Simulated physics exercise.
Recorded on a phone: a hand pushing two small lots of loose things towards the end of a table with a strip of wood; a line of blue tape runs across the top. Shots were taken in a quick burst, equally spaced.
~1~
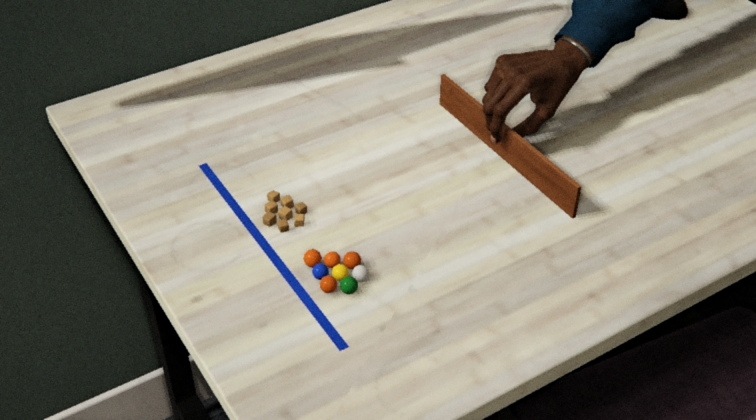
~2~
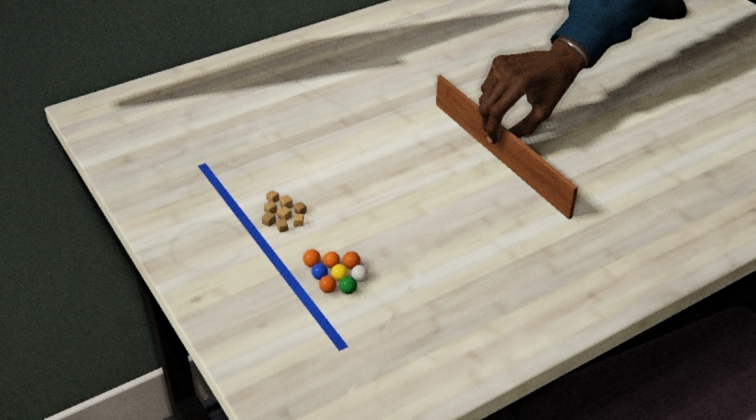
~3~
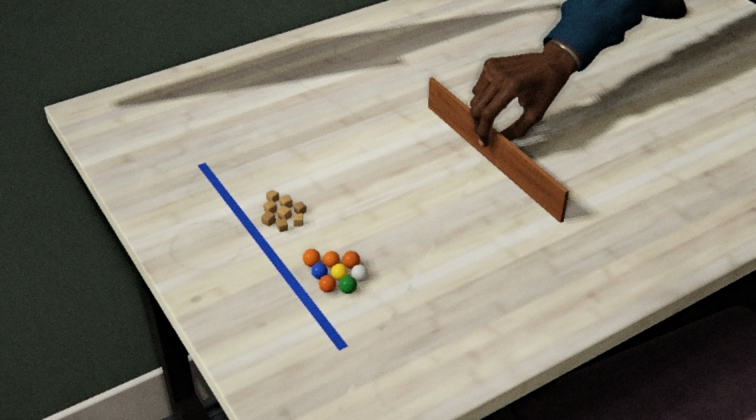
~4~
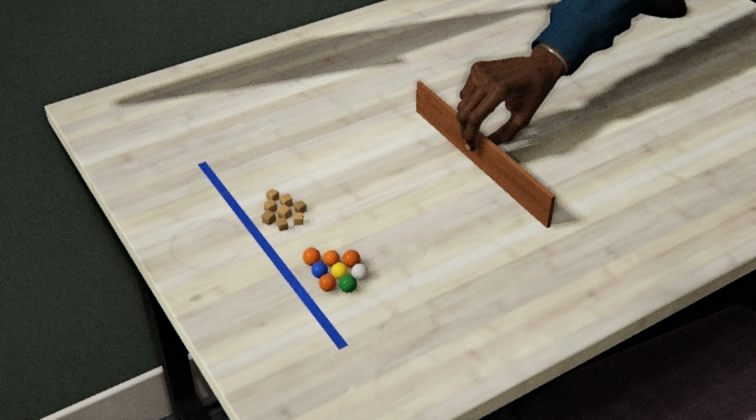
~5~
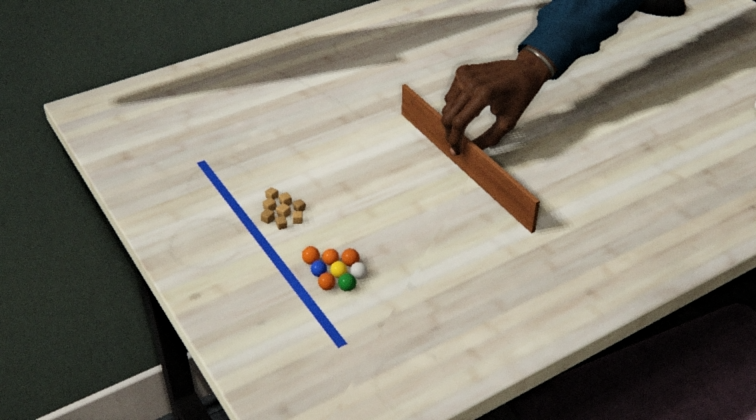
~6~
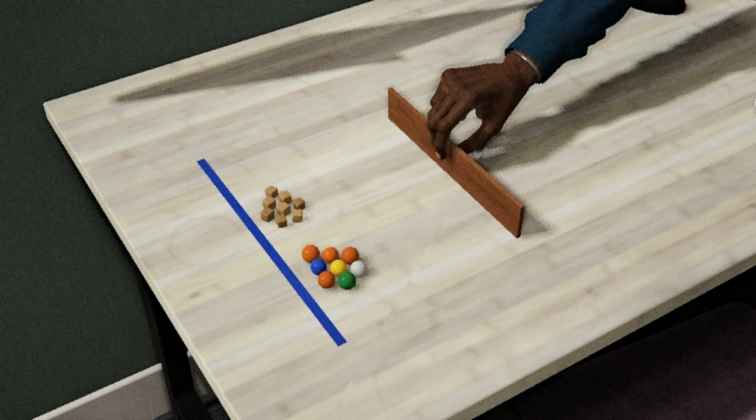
At first, a hand holds a strip of wood upright on a pale table, well to the right of some colourful gumballs and small wooden cubes beside a blue tape line. The hand then slides the strip a short way left, leaving a gap before both little groups, which stay in place.
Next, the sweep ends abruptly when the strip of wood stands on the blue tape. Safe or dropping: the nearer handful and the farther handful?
In the end the nearer handful spills partly off. Farther handful here all stays aboard.
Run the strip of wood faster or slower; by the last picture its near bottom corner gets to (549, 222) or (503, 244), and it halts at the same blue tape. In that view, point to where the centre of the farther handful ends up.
Lab note: Resting centre (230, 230) for the first pace, (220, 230) for the second.
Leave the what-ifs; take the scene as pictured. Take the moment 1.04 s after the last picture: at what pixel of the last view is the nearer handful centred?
About (194, 333) in the last view.
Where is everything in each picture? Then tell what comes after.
The first frame shows strip of wood near (566, 192), at rest; blue tape near (209, 173), well back from the edge; edge at (161, 297); nearer handful near (341, 273), a few gumballs; farther handful near (285, 214), a few small wooden cubes.
The second frame shows strip of wood near (563, 193); farther handful near (285, 214).
The third frame shows strip of wood near (554, 197); nearer handful near (340, 272).
The fourth frame shows strip of wood near (540, 202); farther handful near (285, 213).
The fifth frame shows strip of wood near (525, 207); nearer handful near (339, 270).
The sixth frame shows strip of wood near (510, 212); blue tape near (207, 168); edge at (160, 292); nearer handful near (339, 268); farther handful near (283, 210).
Then, 0.37 s on from there, strip of wood still moving, near (356, 180); nearer handful all on the table, its front near (327, 280); farther handful all on the table, its front near (267, 215).
Then, 0.76 s on from there, strip of wood stopped at the blue tape; nearer handful all on the table, its front near (281, 326); farther handful all on the table, its front near (208, 235).
Then, 1.04 s on from there, strip of wood stopped at the blue tape; nearer handful all on the table, its front near (193, 343); farther handful all on the table, its front near (206, 236).
In the end, strip of wood stopped at the blue tape; nearer handful the whole lot over the edge; farther handful all on the table, its front near (206, 236).
